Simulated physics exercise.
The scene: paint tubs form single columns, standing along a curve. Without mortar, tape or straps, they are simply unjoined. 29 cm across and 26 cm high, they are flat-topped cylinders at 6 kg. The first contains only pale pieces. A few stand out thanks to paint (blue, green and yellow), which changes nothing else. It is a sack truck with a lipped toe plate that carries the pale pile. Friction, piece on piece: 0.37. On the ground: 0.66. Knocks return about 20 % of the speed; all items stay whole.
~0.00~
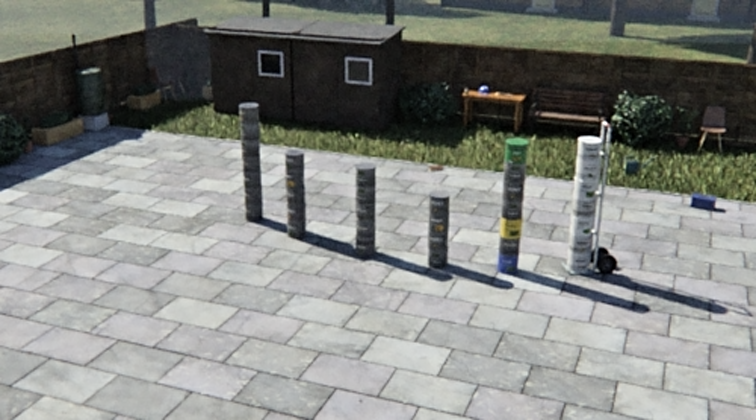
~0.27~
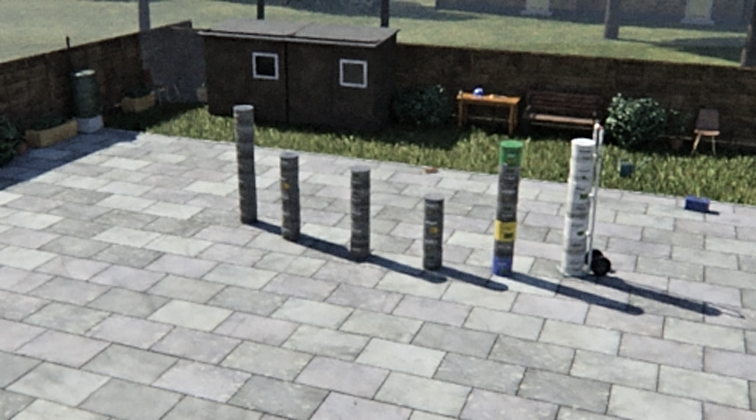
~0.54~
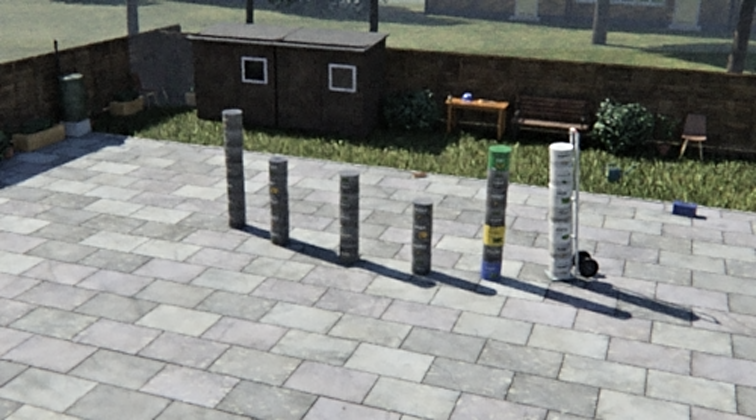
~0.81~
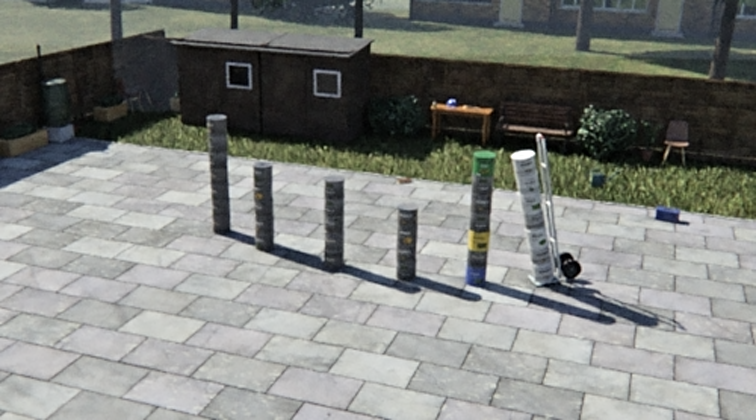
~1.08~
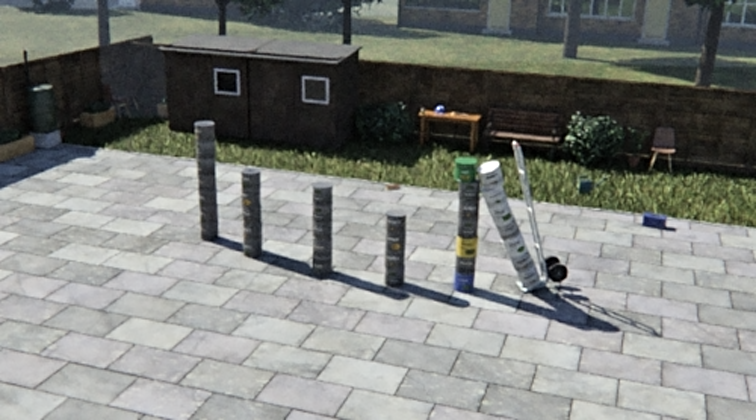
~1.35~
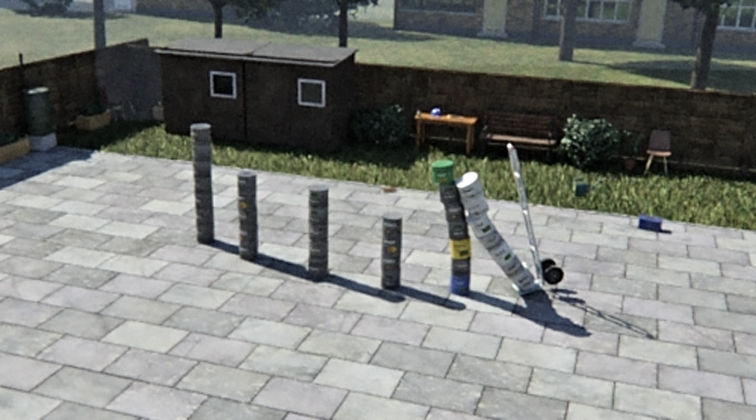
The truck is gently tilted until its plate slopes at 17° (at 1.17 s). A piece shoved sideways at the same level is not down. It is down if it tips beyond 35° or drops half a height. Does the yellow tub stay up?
No.
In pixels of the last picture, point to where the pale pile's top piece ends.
Near (390, 309).
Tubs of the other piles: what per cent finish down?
30 %.
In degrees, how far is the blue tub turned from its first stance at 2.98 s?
My estimate is close to 0°.
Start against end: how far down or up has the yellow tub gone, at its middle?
Looks like it winds up about 0 centimetres lower.
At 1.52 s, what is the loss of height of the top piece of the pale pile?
I'd put it at close to 40 cm below where it started.
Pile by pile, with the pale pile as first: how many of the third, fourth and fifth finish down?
Each in turn: Third 3; fourth 0; fifth 0.
After 1.52 s, 7 of the pale pile down; none of the 28 other tubs down, 6 disturbed; yellow tub leaning 17°; green tub leaning 17°.
After 1.78 s, 7 of the pale pile down; 5 of the 28 other tubs down; yellow tub leaning 42°; green tub leaning 42°, 30 cm lower.
After 2.26 s, 7 of the pale pile down; 5 of the 28 other tubs down; yellow tub on its side; green tub on its side.
After 2.98 s, 7 of the pale pile down; 8 of the 28 other tubs down; yellow tub on its side; green tub on its side.
By the end (3.4 s), 7 of the pale pile down; 8 of the 28 other tubs down; yellow tub on its side; green tub on its side; blue tub unmoved. As the last picture would show them, middles, yellow tub near (456, 246), green tub near (291, 300).
